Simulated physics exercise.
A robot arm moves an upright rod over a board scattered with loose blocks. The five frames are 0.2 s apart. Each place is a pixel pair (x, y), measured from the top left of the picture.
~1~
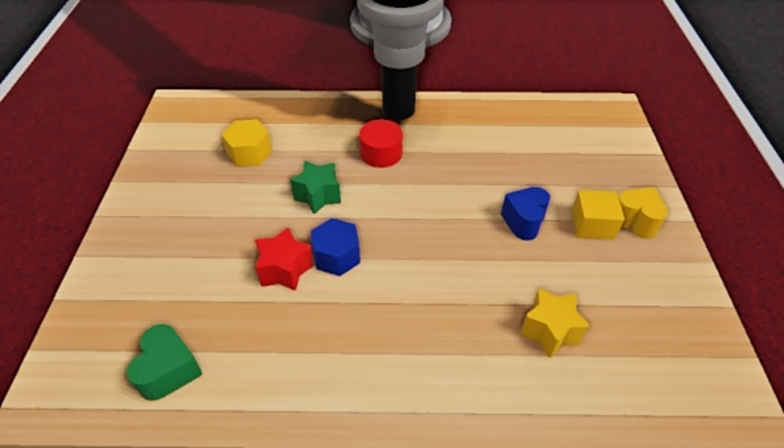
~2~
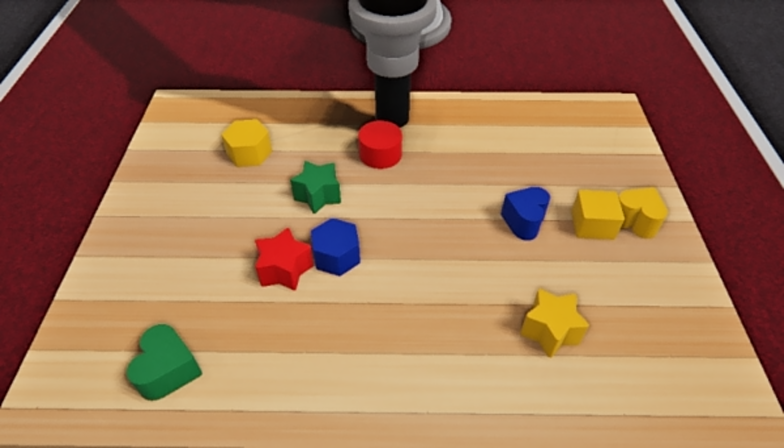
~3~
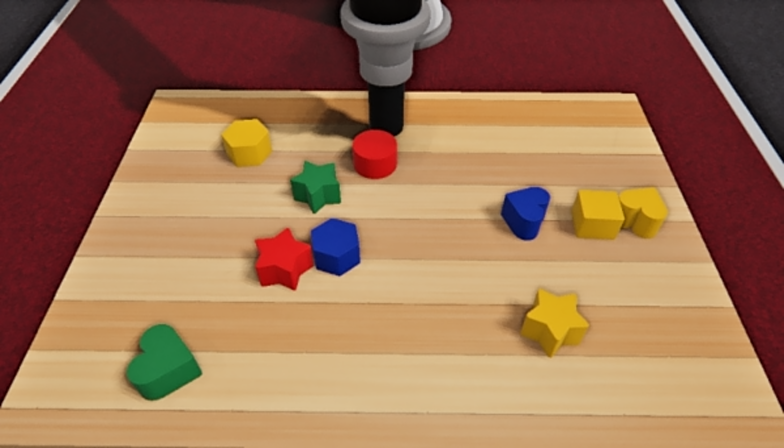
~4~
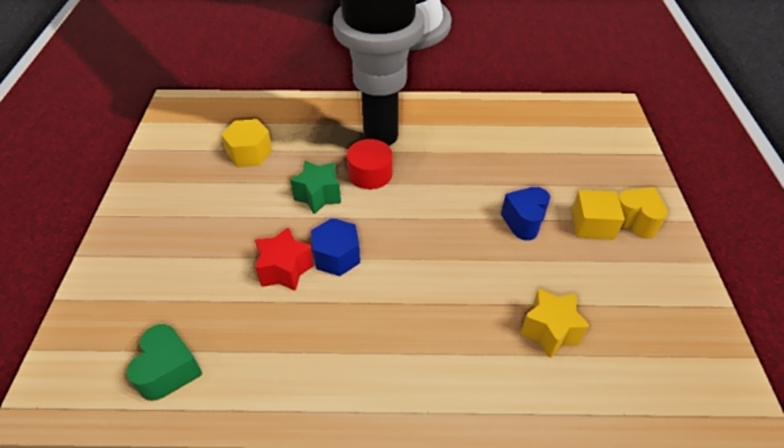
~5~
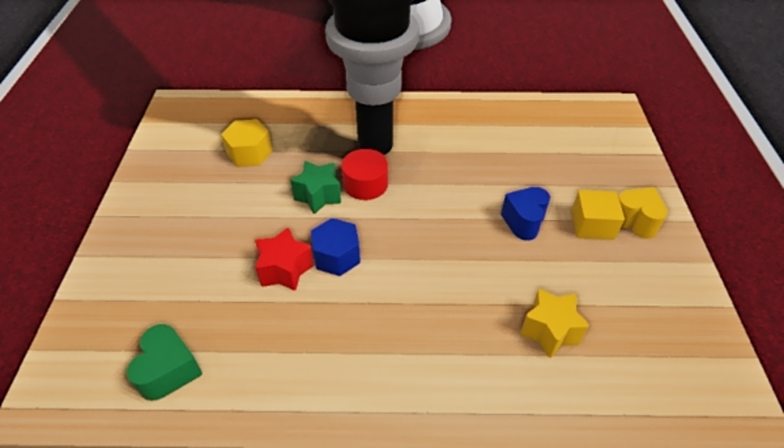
Robot arm with an upright black rod pushing a red cylinder slowly toward the viewer and slightly left, beside a green star.
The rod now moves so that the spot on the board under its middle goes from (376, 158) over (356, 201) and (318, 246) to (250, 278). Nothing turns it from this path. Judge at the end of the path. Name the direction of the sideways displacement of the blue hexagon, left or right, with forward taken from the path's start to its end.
Left side.
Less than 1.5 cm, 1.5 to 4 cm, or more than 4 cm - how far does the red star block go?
The displacement of the red star block is above 4 cm.
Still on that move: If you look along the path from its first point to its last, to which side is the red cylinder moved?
Its sideways move is to the left.
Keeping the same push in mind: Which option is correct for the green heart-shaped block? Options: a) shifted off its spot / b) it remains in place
b.
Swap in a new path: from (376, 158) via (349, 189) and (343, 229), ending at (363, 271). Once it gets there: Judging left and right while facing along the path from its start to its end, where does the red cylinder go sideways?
Its shift is leftward.
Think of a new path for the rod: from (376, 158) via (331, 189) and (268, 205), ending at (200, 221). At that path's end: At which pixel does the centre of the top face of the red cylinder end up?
It should be at (350, 194) by then.
On the path given first. One third of the way, rod (355, 190); green star block (313, 179), turned 25° clockwise; blue hexagon (333, 249); red cylinder (350, 213).
Two thirds of the way, rod (316, 235); green star block (312, 180), turned 35° clockwise; blue hexagon (323, 303); red cylinder (335, 259).
At the end, rod (247, 266); green heart-shaped block not moved; red star block (212, 287); green star block (312, 180), turned 35° clockwise; blue hexagon (323, 304); red cylinder (335, 260).
